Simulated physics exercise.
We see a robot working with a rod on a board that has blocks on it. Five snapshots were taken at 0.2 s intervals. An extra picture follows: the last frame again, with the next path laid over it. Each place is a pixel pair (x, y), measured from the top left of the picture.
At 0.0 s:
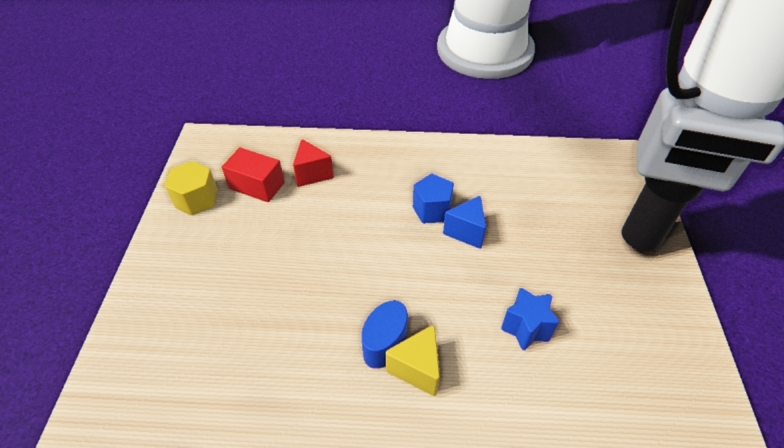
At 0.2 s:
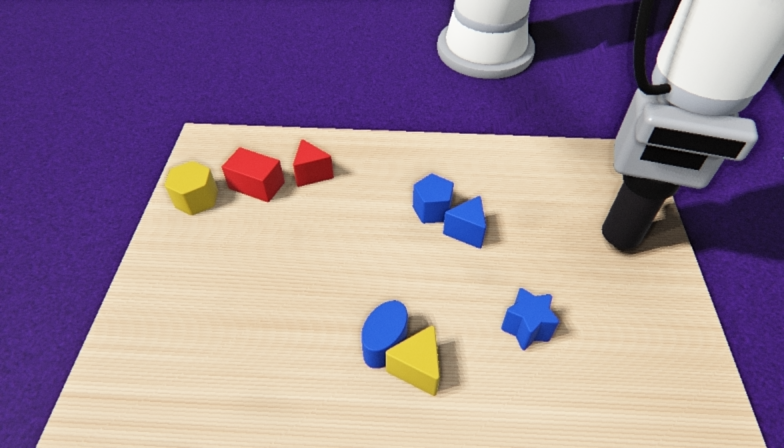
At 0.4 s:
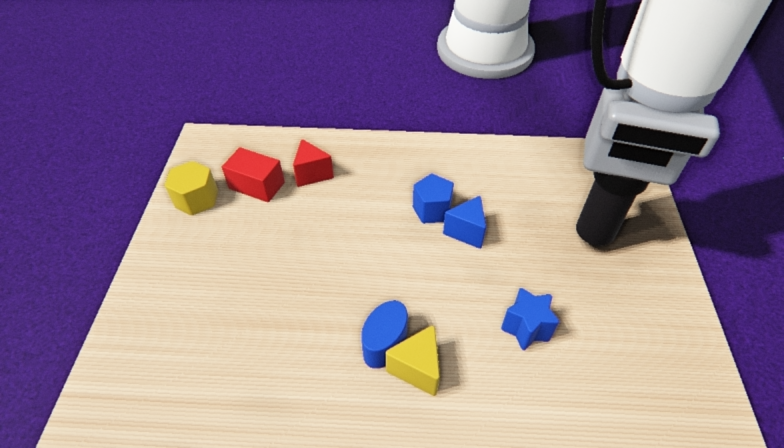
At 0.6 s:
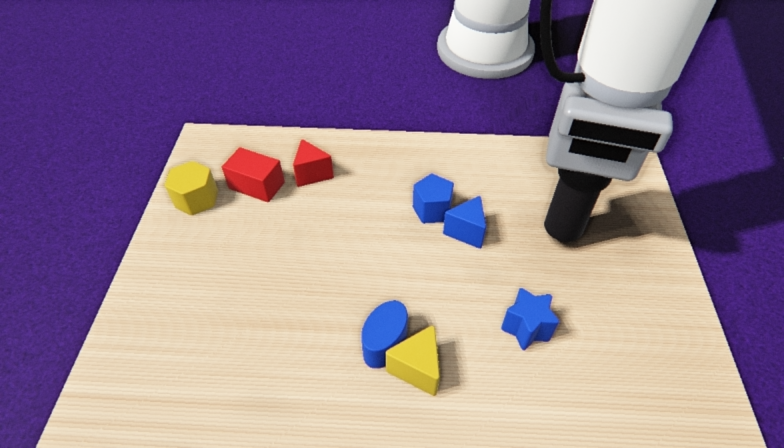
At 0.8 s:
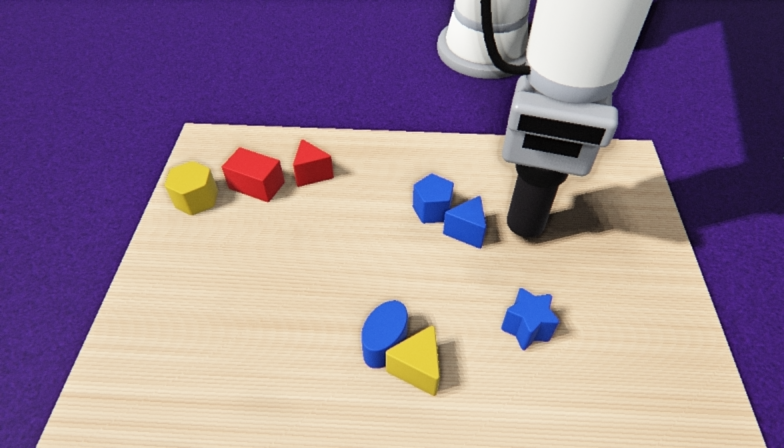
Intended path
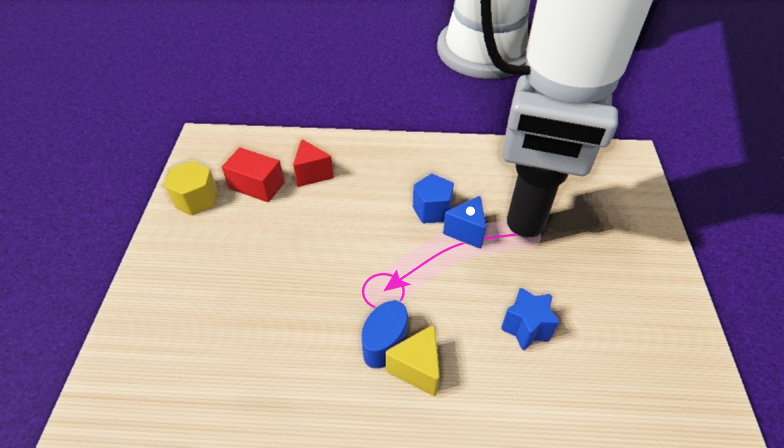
At first, a robot arm holds a black rod near the right edge of a wooden board scattered with blue, red and yellow blocks. The arm then slides the rod steadily left across the upper part of the board, ending just right of the blue triangular block, while every block stays still.
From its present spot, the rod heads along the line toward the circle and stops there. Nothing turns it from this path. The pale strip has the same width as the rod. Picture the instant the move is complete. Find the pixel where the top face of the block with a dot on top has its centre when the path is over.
Its top centre is at about (420, 211).
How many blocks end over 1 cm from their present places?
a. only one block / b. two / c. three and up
I'll go with a - only one block.
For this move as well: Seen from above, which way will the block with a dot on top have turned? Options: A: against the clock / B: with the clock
My pick is B.
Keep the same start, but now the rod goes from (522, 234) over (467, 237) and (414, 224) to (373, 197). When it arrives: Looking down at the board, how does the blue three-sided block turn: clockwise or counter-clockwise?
Verdict: Counterclockwise.
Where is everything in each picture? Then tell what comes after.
The first picture shows rod tip at (641, 236); block tops, blue five-sided block at (435, 188); blue three-sided block at (470, 211).
The second picture shows rod at (621, 234); blocks unchanged.
The third picture shows rod at (595, 231); blocks unchanged.
The fourth picture shows rod at (563, 227); blocks unchanged.
The fifth picture shows rod at (525, 223); blue five-sided block at (435, 188); blue three-sided block at (470, 211).
Path on the board, from (522, 234) by way of (471, 241) and (426, 262) to (383, 291); the dot is on the blue three-sided block.
The first path, step by step. One third of the way, rod at (473, 230); blue three-sided block at (443, 211), turned 30° clockwise.
Two thirds of the way, rod at (427, 252); blue three-sided block at (420, 211), turned 55° clockwise.
At the end, rod at (383, 281); blue five-sided block in place; blue three-sided block at (420, 211), turned 55° clockwise.
